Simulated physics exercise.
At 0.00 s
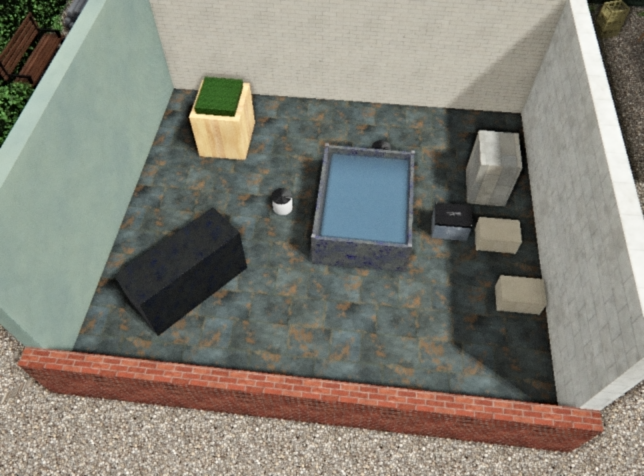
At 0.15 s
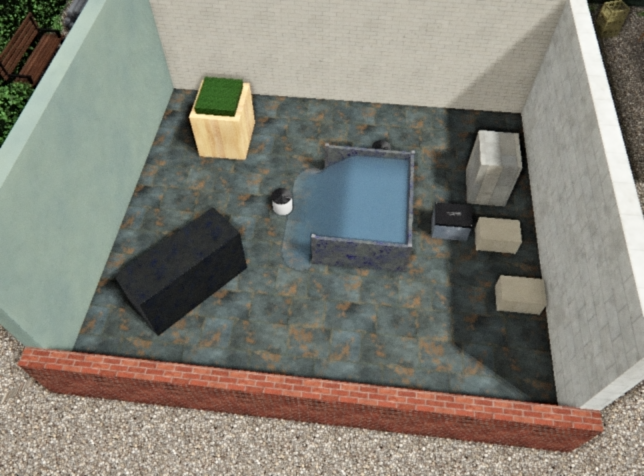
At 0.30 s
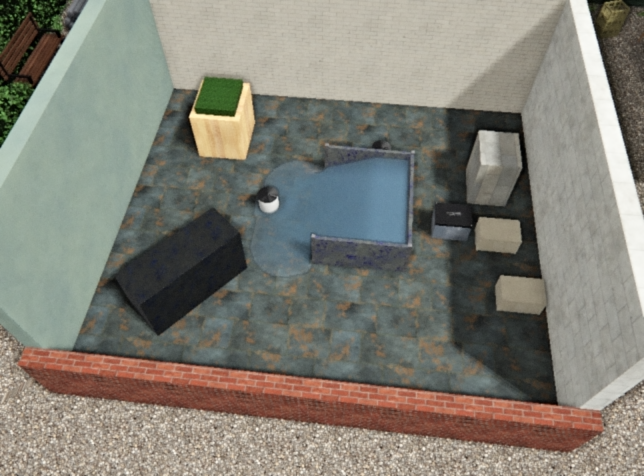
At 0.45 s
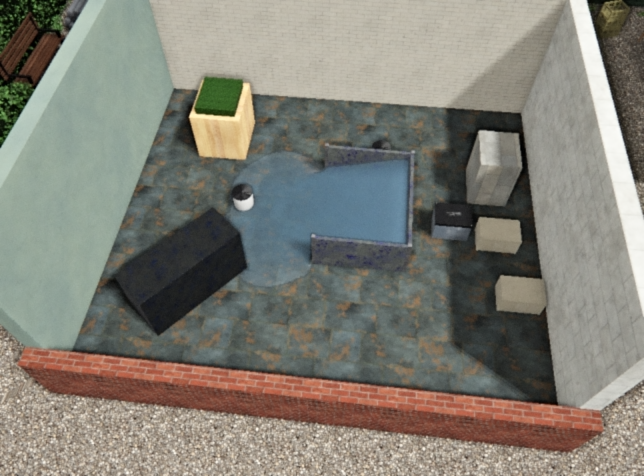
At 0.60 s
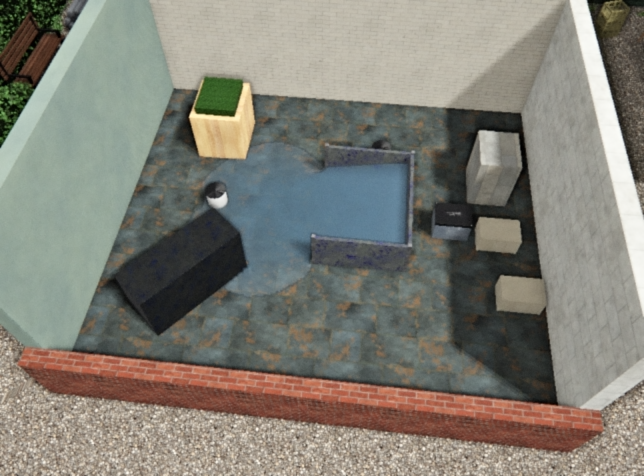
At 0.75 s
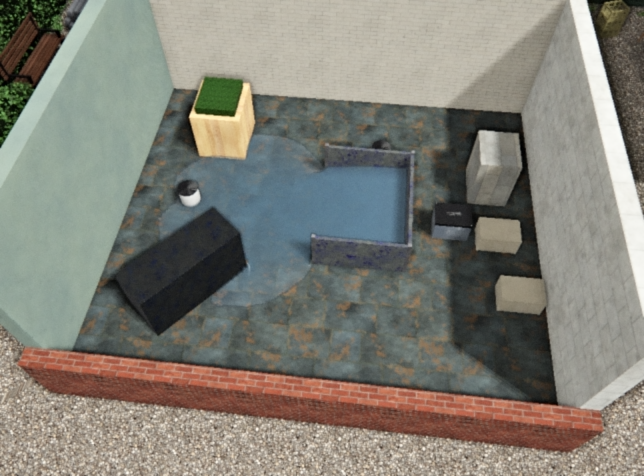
A walled back court with a dark mottled floor is seen from above by a still camera. A blue water tank stands near the middle, with a small white pail to its left, a black box at lower left, a grass-topped wooden block behind, and pale blocks at right. The tank's left side gives way, water spreads leftward across the floor, and the pail slides left with it while the blocks stay put.
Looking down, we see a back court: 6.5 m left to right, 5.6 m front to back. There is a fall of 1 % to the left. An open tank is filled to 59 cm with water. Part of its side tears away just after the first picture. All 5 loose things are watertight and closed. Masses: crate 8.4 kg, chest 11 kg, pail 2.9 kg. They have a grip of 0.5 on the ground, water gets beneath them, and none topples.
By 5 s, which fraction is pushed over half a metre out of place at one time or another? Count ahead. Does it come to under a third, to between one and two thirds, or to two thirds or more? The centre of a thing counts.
Under a third.
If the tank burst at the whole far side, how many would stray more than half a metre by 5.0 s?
In that case the number is 3.
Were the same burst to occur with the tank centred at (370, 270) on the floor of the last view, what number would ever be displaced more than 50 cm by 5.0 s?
Then the count would be 1.
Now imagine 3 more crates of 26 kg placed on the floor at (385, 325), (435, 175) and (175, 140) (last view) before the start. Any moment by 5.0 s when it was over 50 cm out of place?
Each in turn ends up within the limit, within the limit, beyond the limit.
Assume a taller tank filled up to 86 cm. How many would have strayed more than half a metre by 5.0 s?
That would make 2 of them.
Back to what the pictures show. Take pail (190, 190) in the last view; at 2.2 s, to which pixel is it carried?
Close to pixel (142, 150).
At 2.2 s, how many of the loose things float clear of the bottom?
That would be 1 of them.
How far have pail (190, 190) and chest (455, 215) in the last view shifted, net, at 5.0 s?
Object 1: 300 cm. Object 2: 0 cm.
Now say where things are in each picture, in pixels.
In the first picture, a pail at (282, 196), on the bottom; a crate at (524, 290) rests on the ground; water covers 2.2 m2; 0 of 5 have shifted.
In the second picture, a pail at (282, 196), on the bottom; a crate at (524, 290) rests on the ground; 3.1 m2 under water; 0 of 5 have shifted.
In the third picture, a pail at (268, 194), on the bottom, 22 cm from its start; a crate at (524, 290) rests on the ground; 4.1 m2 under water; 1 of 5 have shifted.
In the fourth picture, a pail at (242, 192), on the bottom, 63 cm from its start; a crate at (524, 290) rests on the ground; water covers 5.5 m2; 1 of 5 have shifted.
In the fifth picture, a pail at (215, 190), on the bottom, 106 cm from its start; a crate at (524, 290) rests on the ground; 6.8 m2 under water; 1 of 5 have shifted.
In the sixth picture, a pail at (188, 188), on the bottom, 151 cm from its start; a crate at (524, 290) rests on the ground; water covers 8.1 m2; 1 of 5 have shifted.
After 1.1 s 1 of 5 are over 50 cm from their spots; 1 afloat.
After 2.2 s 1 of 5 are over 50 cm from their spots; 1 afloat.
After 3.5 s 1 of 5 are over 50 cm from their spots; 1 afloat.
After 5.0 s 1 of 5 are over 50 cm from their spots, and 1 have been at some point; 1 afloat.
